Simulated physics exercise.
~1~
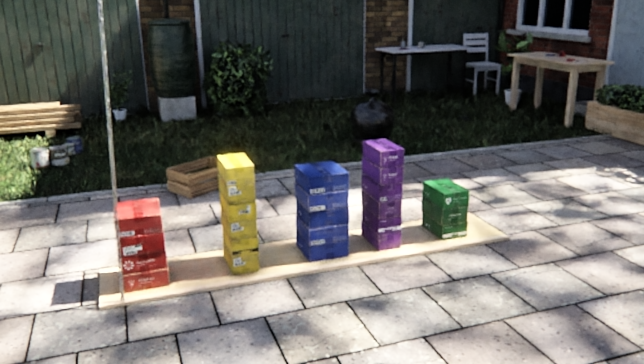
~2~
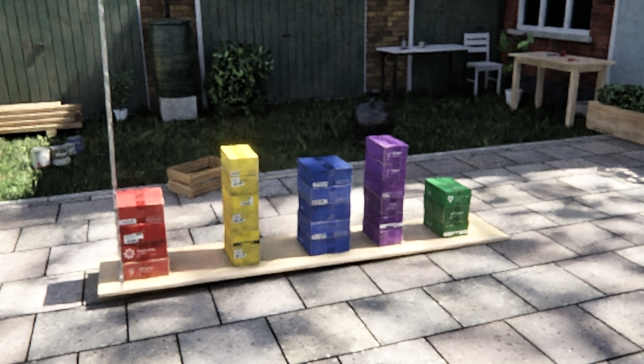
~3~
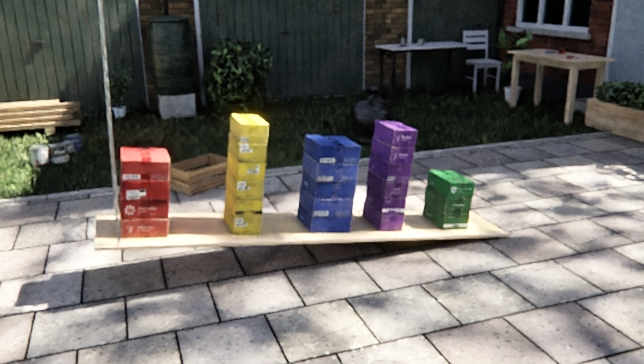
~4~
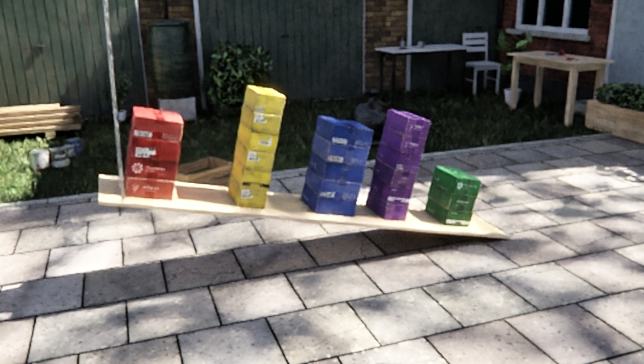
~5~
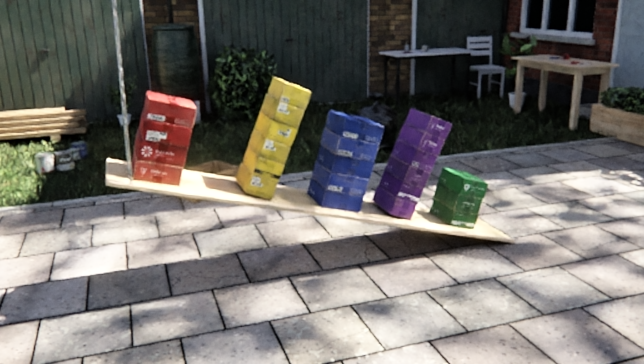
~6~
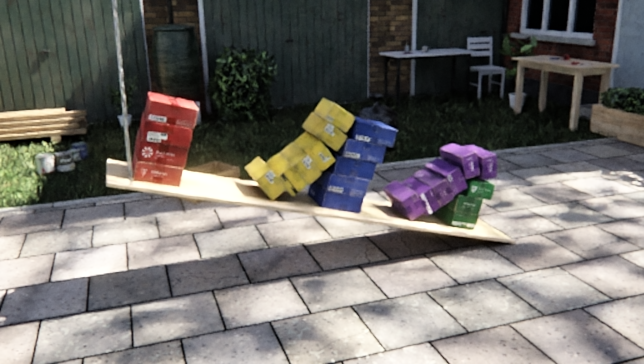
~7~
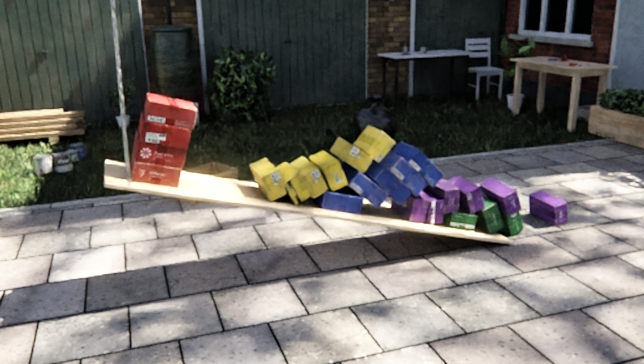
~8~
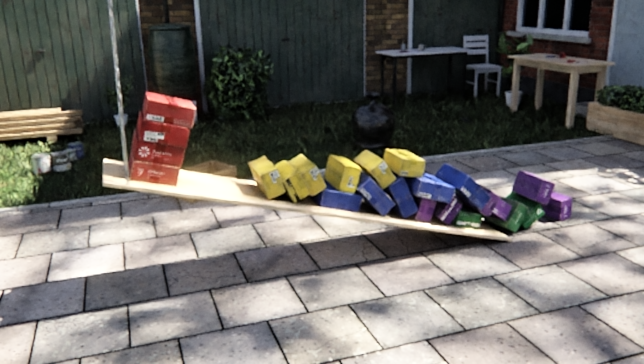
A wooden board tilts, toppling four coloured box stacks rightward while the red one stays standing.
